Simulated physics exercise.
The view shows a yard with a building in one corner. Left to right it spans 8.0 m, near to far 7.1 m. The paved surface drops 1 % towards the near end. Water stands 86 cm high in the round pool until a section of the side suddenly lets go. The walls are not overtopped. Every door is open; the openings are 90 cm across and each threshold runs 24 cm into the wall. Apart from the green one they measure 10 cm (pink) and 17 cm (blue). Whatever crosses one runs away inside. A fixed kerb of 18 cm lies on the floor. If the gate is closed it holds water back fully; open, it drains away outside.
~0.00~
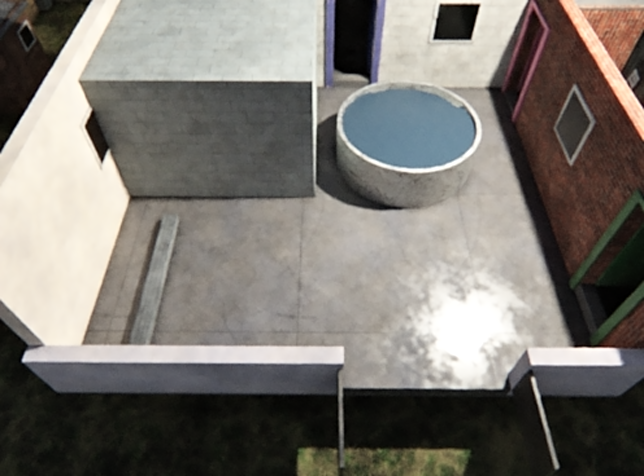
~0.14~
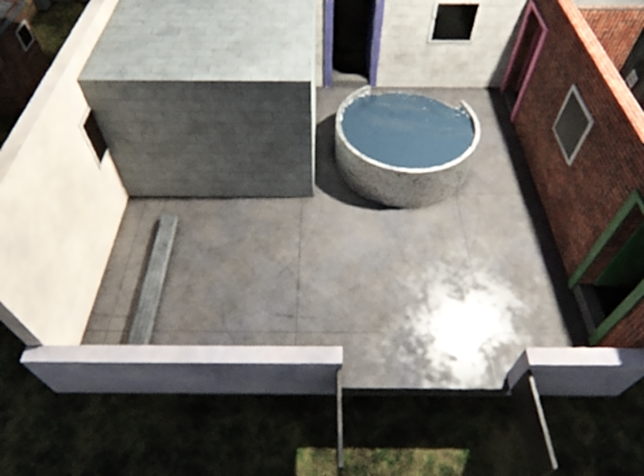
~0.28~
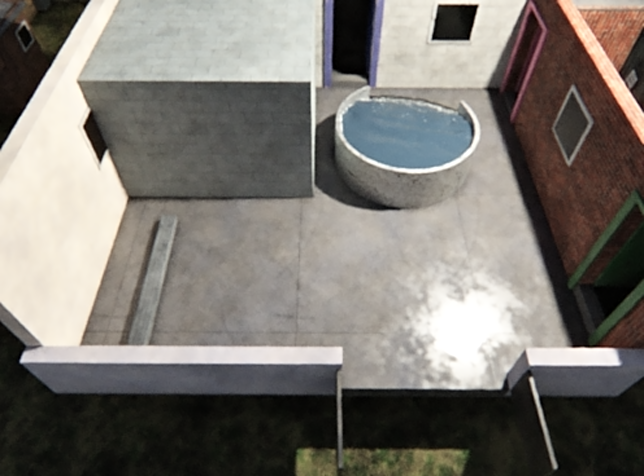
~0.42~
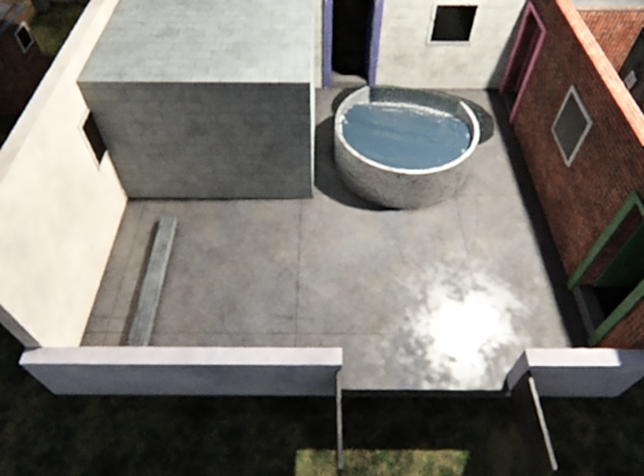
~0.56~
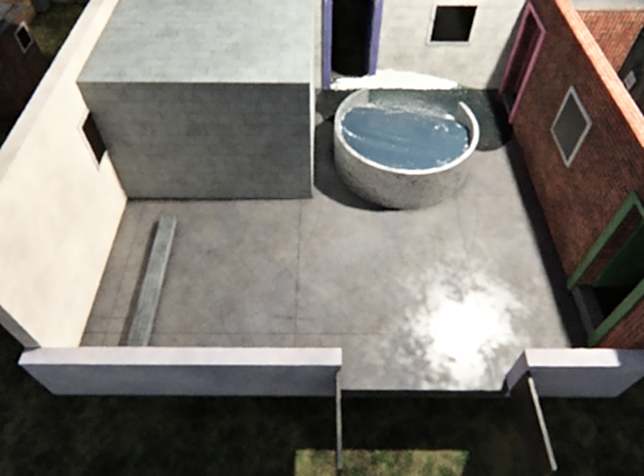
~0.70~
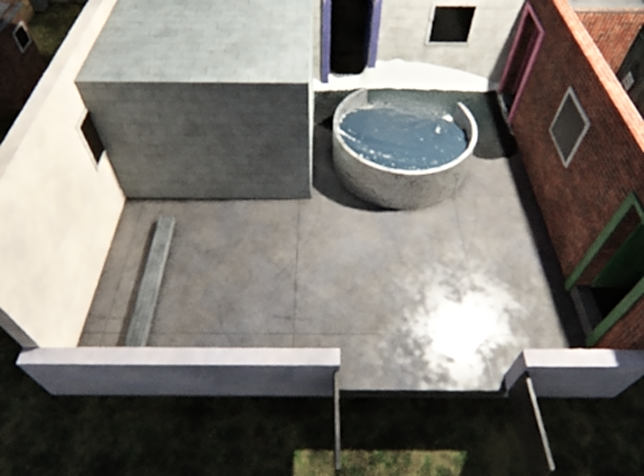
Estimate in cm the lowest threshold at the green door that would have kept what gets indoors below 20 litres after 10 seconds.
It would have to be roughly 8 cm high.
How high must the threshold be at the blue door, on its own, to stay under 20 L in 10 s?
About 36 cm at blue.
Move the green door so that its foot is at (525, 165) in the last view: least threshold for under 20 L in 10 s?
About 9.5 cm.
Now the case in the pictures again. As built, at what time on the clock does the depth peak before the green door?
Near 8.0 s.
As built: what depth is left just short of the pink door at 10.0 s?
Roughly 10.0 cm deep.
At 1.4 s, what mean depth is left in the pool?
Some 49 cm.
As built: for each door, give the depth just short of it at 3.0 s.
In cm: Green 0, pink 36, blue 28.
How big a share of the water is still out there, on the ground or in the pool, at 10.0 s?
Roughly 56 in a hundred.
After 1.4 s water covers 15 % of the floor, deepest (66 cm) near (496, 91); it has not reached the green door.
After 3.0 s water covers 40 % of the floor, deepest (40 cm) near (314, 90); it has not reached the green door.
After 10.0 s water covers 80 % of the floor, deepest (12 cm) near (560, 375); 9 cm at the green door, 0 litres in over its 21 cm threshold.
At the green door as built, the water arrived by 3.3 s and peaked near 10 cm at 7.8 s.
With a threshold of 7 cm, 26 litres would have come in within the 10 s; with 10 cm, 8 litres. So under 20 litres takes about 8 cm.
